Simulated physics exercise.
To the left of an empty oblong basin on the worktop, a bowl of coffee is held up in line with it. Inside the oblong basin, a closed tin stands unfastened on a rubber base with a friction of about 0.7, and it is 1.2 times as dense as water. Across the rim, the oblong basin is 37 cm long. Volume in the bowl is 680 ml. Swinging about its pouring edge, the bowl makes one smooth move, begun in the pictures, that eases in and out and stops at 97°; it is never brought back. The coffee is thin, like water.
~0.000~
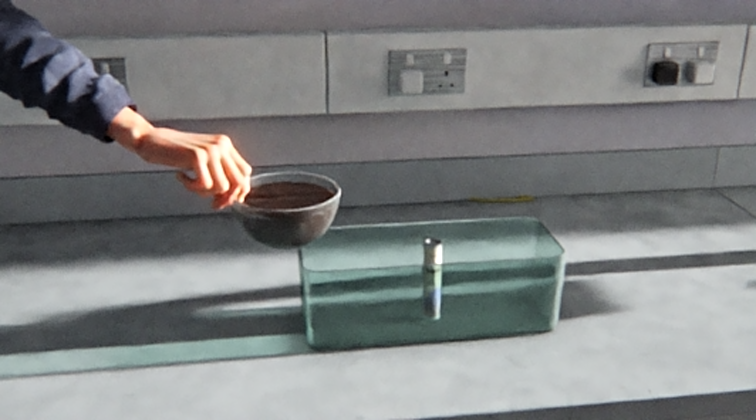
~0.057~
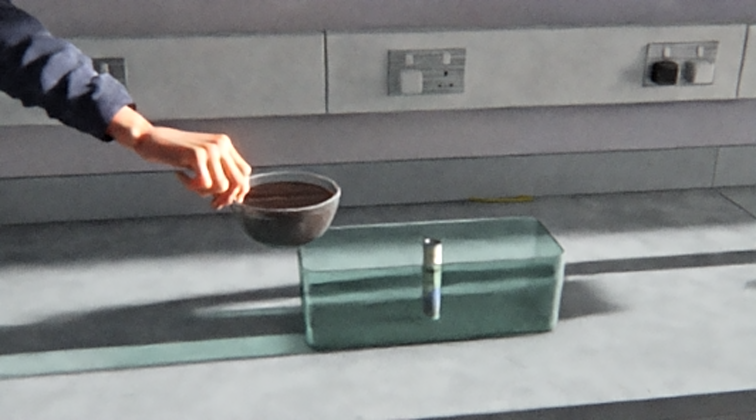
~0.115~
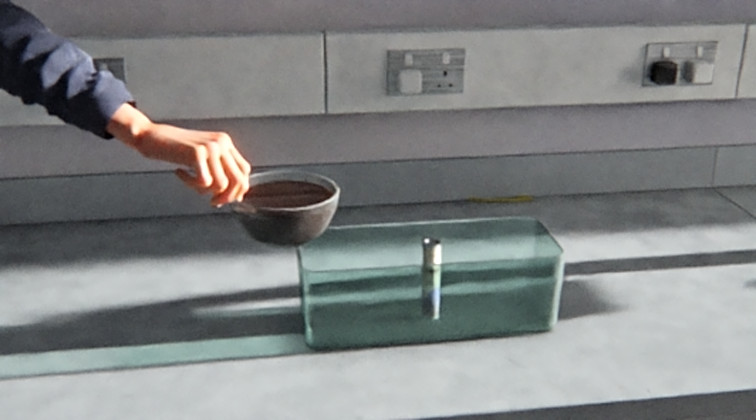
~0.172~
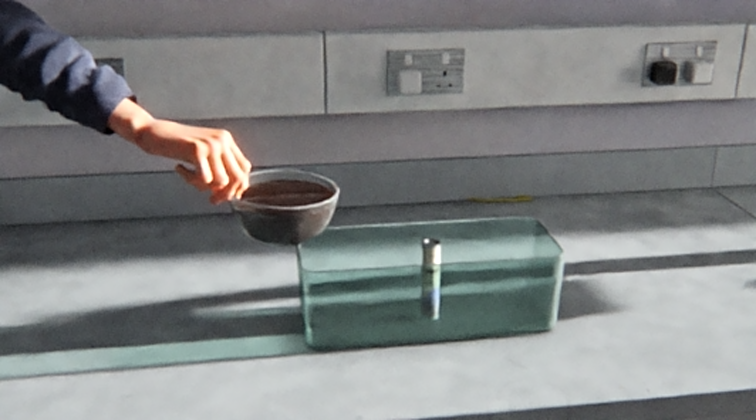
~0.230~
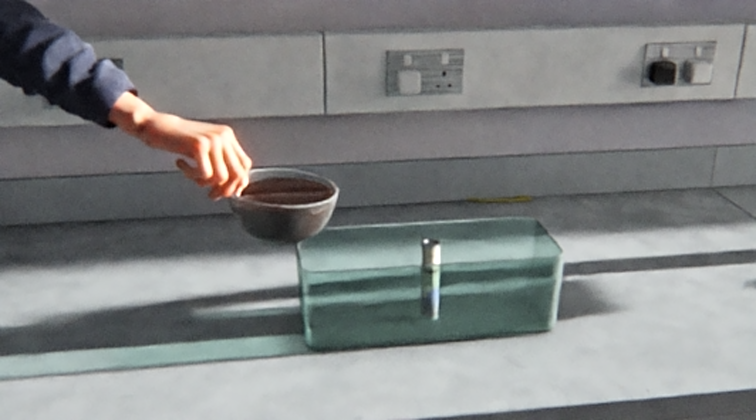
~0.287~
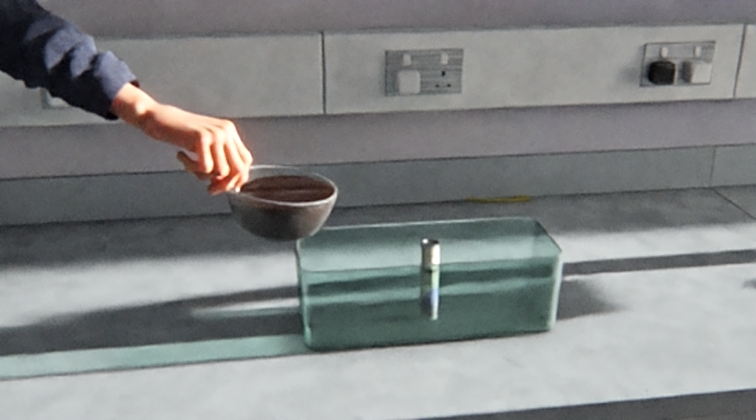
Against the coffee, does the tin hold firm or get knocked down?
It's still up.
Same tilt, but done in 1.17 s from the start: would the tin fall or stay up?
In that case the tin does not tip.
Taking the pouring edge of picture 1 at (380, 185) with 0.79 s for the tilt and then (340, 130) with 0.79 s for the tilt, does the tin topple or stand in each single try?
Trial 1 - tin stays standing; trial 2 - tin tips.
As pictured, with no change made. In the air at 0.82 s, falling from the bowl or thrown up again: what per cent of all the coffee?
I'd put it at about 26 percent.
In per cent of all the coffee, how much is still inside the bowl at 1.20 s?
I'd say some 6 per cent remains.
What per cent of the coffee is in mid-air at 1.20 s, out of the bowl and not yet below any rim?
Close to 10 in every hundred parts.
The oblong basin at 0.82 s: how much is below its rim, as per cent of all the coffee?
The basin holds roughly 18 in a hundred parts at that moment.
Then, 0.82 s in, the tilt is 53° and 56 per cent is still to pour; the tin stands where it began.
Then, 1.20 s in, the tilt is 86° and 6 per cent is still to pour; the tin stands where it began.
Then, 1.61 s in, the tilt is 97° and 0 per cent is still to pour; the tin stands where it began.
Then, 2.05 s in, the tilt is 97° and 0 per cent is still to pour; the tin stands where it began.
Finally, the tin stands where it began.
